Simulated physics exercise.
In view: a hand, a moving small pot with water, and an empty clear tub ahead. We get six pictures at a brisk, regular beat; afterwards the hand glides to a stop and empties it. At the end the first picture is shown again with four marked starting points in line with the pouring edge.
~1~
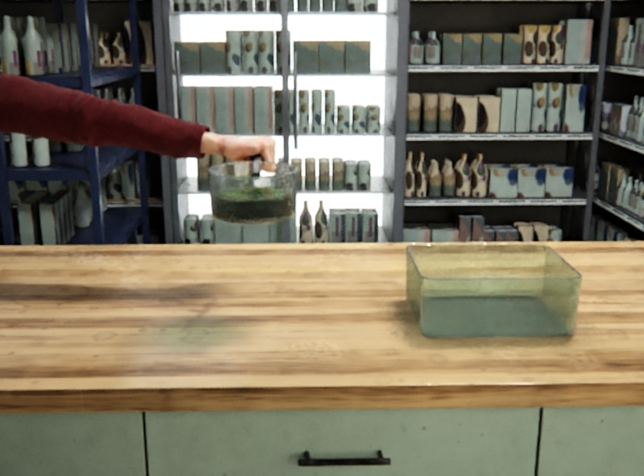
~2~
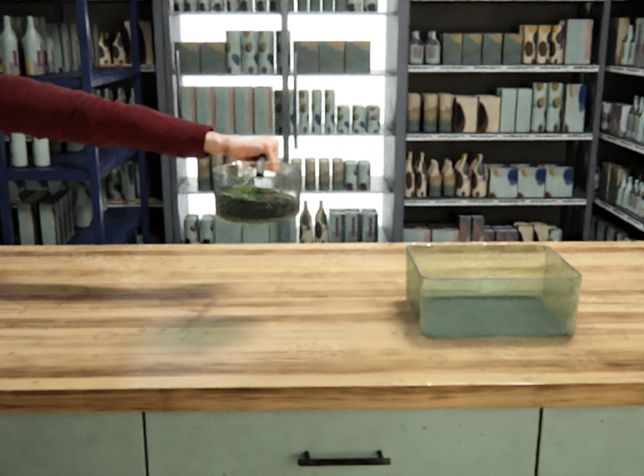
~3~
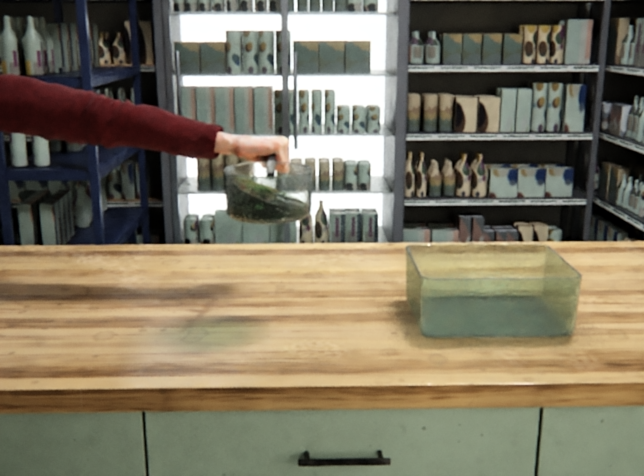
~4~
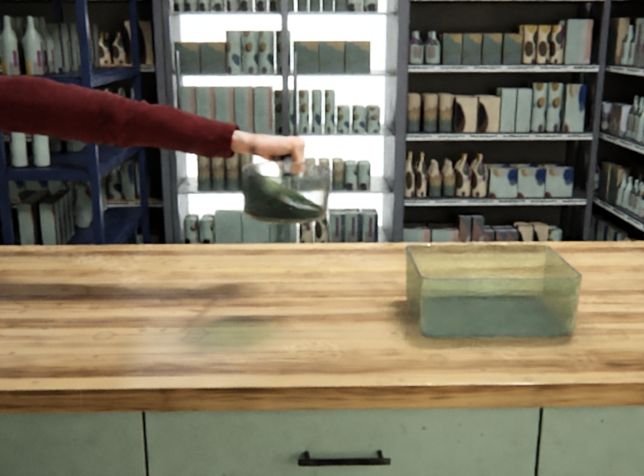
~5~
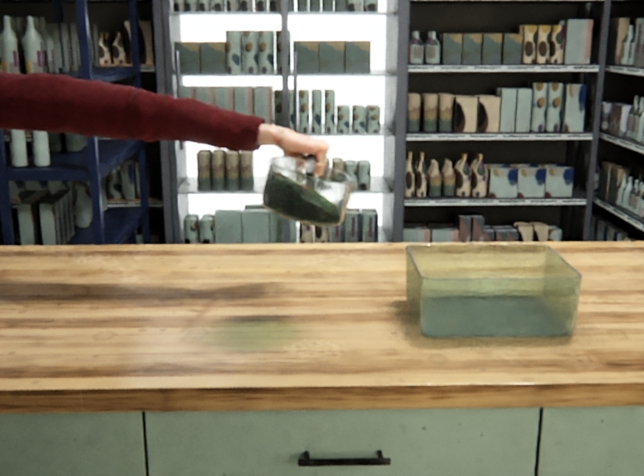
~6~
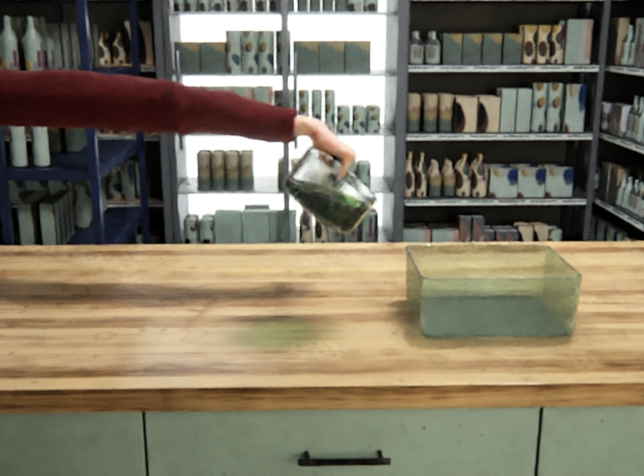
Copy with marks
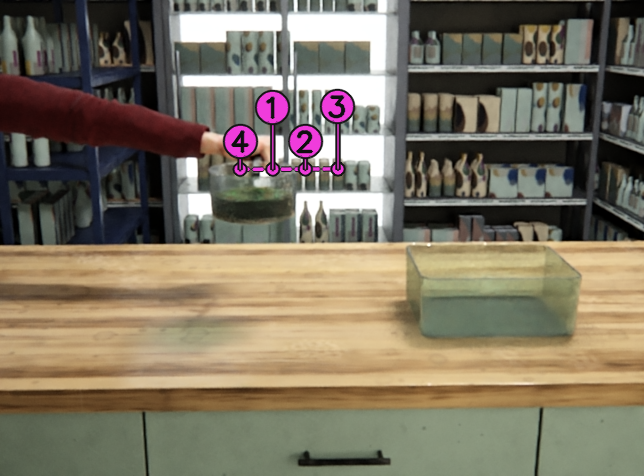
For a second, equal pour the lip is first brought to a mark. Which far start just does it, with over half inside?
1 is the one.
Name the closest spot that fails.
That would be 4.
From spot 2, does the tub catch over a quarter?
Yes.
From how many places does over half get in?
Three.
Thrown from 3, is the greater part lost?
No.
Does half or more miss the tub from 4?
Yes, it does.
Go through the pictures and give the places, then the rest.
In the first frame, upright, lip at (295, 169); tub from (420, 336) to (574, 334); nothing has left yet.
In the second frame, upright, lip at (299, 169); nothing has left yet.
In the third frame, upright, lip at (311, 169); nothing has left yet.
In the fourth frame, upright, lip at (329, 170); nothing has left yet.
In the fifth frame, tipped about 15°, lip at (354, 180); nothing has left yet.
In the sixth frame, tipped about 37°, lip at (377, 198); nothing has left yet.
In magenta, 1 at (272, 169); 2 at (305, 169); 3 at (337, 168); 4 at (240, 169).
Choosing 1, about 72 % lands in the tub, 21 % falls short and 7 % goes beside or beyond.
Choosing 2, about 83 % lands in the tub, 5 % falls short and 12 % goes beside or beyond.
Choosing 3, about 89 % lands in the tub, 7 % falls short and 4 % goes beside or beyond.
Choosing 4, about 27 % lands in the tub, 66 % falls short and 7 % goes beside or beyond.
